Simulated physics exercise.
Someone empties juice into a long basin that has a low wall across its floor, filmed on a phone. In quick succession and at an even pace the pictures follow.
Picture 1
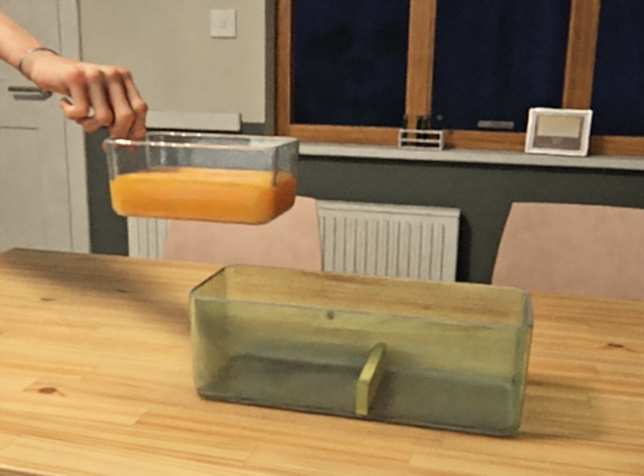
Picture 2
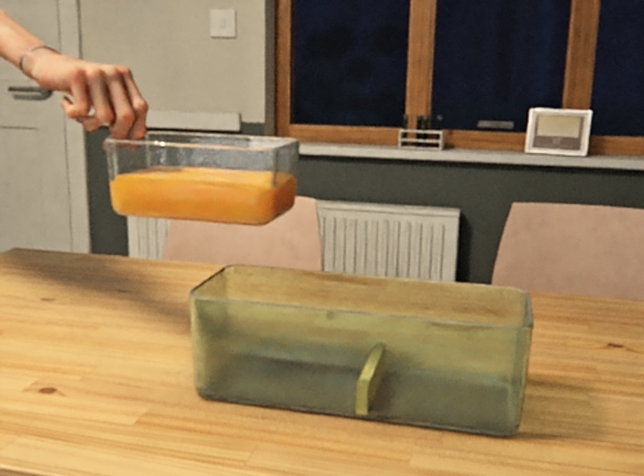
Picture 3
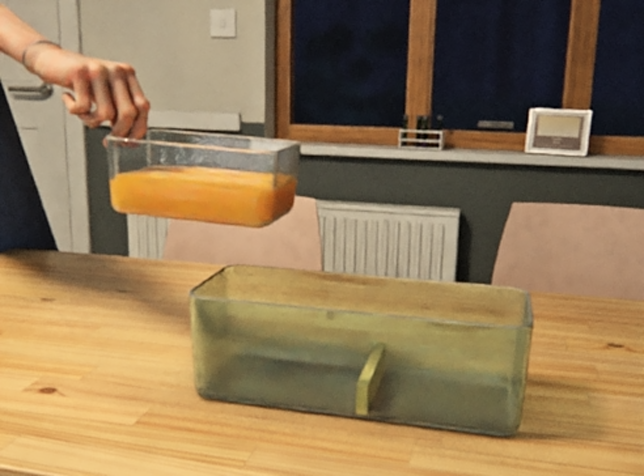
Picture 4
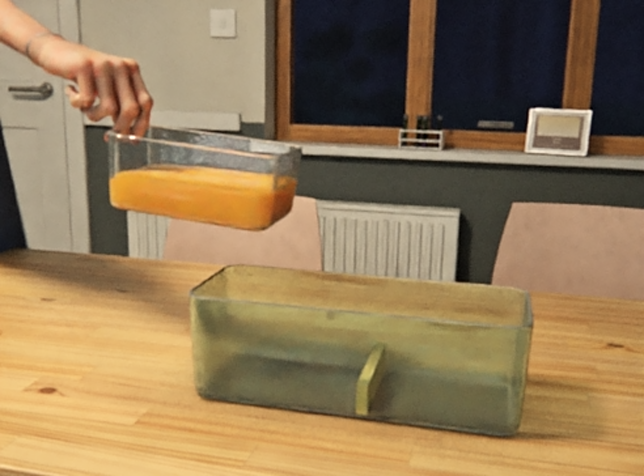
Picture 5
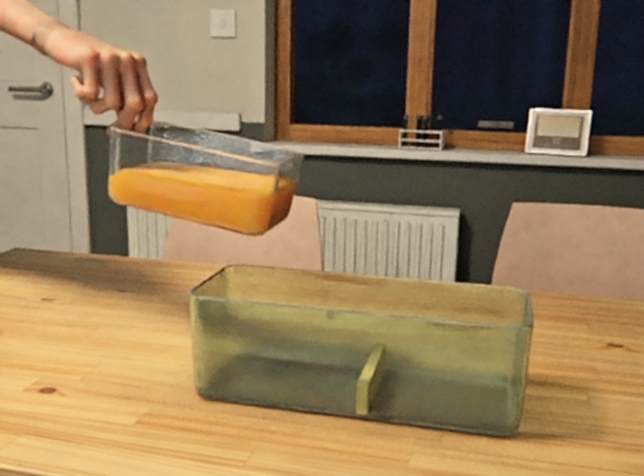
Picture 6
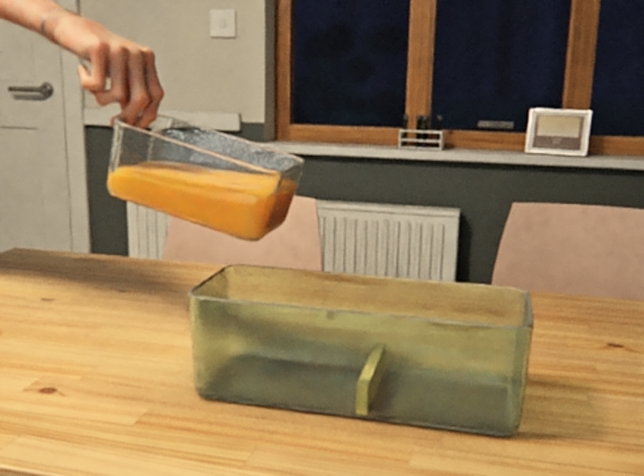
A hand held a clear container of orange juice above a long, greenish basin with a low wall across its floor, keeping it almost level at first, then gradually tilted its right end downward.
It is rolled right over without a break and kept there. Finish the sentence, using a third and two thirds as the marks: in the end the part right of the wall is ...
Less than a third of the whole.
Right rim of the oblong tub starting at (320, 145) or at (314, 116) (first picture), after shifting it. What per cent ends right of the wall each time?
First some 25, then 25 per cent.
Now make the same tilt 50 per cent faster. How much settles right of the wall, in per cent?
About 25 %.
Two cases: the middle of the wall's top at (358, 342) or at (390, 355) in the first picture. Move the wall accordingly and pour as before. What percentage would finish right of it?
About 0 % and 5 %.
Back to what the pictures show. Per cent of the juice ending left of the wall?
Near 85 in a hundred.
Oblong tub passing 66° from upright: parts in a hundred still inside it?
Remaining fraction: Approx. 50 %.
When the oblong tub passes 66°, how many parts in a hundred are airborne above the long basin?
Share: Approx. 35 %.
A moment on, the oblong tub is tipped part way and 50 per cent is still to pour, 14 is left of the wall and 0 right of it.
Next, the oblong tub is tipped on its side and 18 per cent is still to pour, 65 is left of the wall and 6 right of it.
Then the oblong tub is tipped on its side and 3 per cent is still to pour, 80 is left of the wall and 10 right of it.
Later the oblong tub is tipped on its side and 0 per cent is still to pour, 83 is left of the wall and 11 right of it.
Finally, 84 per cent lies left of the wall, 11 right of it and 6 outside.
